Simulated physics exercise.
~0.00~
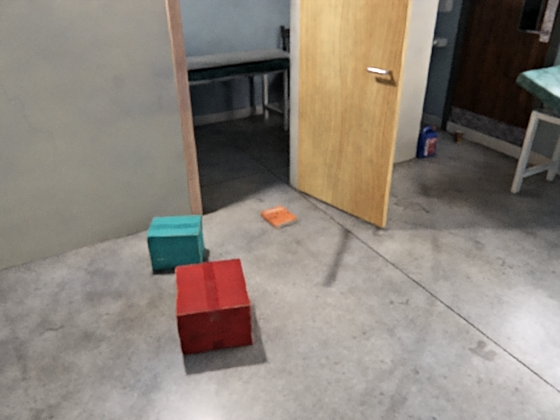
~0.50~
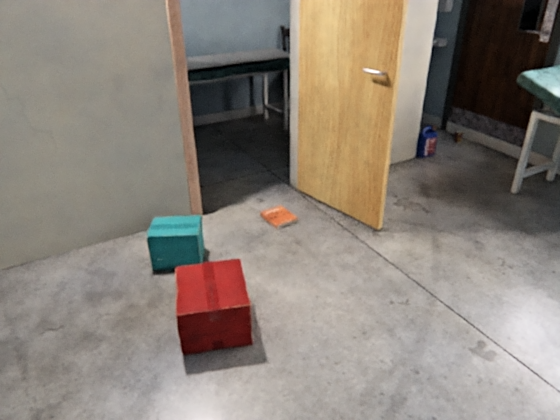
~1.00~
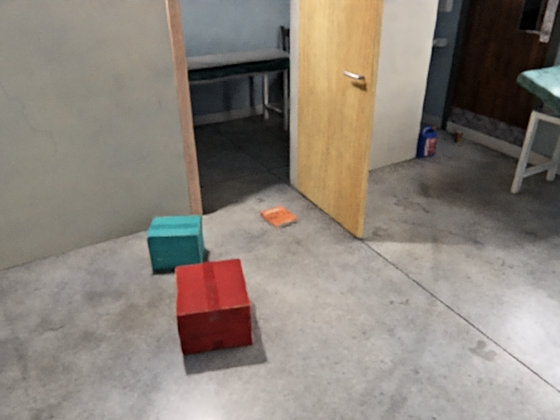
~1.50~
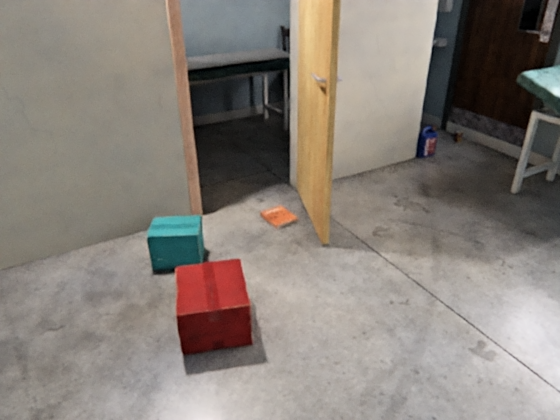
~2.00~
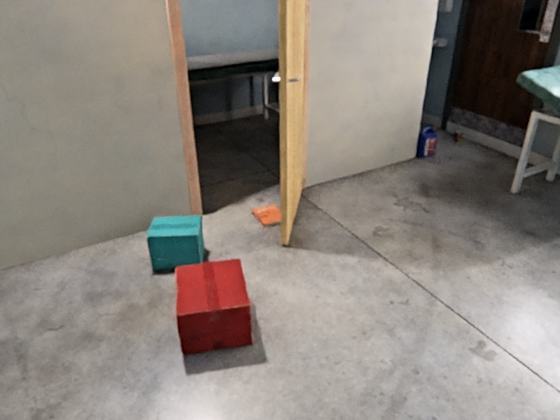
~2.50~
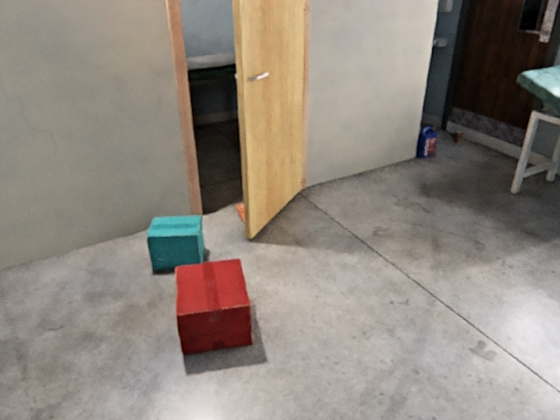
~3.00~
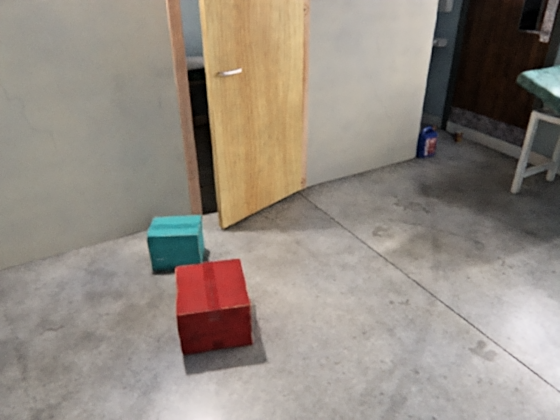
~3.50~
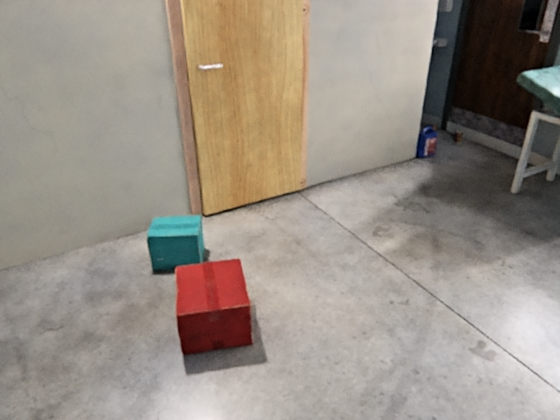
To begin with, a light wooden door stands wide open in a grey wall, with an orange book on the floor near the doorway and a turquoise parcel and a red box in front to the left. The door starts swinging toward the opening, and the book at first stays where it is. As the door comes round, the book slides left ahead of it, then slips out of sight behind it. The door keeps swinging past the parcel and box, which do not move. Finally it rests fully closed in its frame, with the book no longer visible.
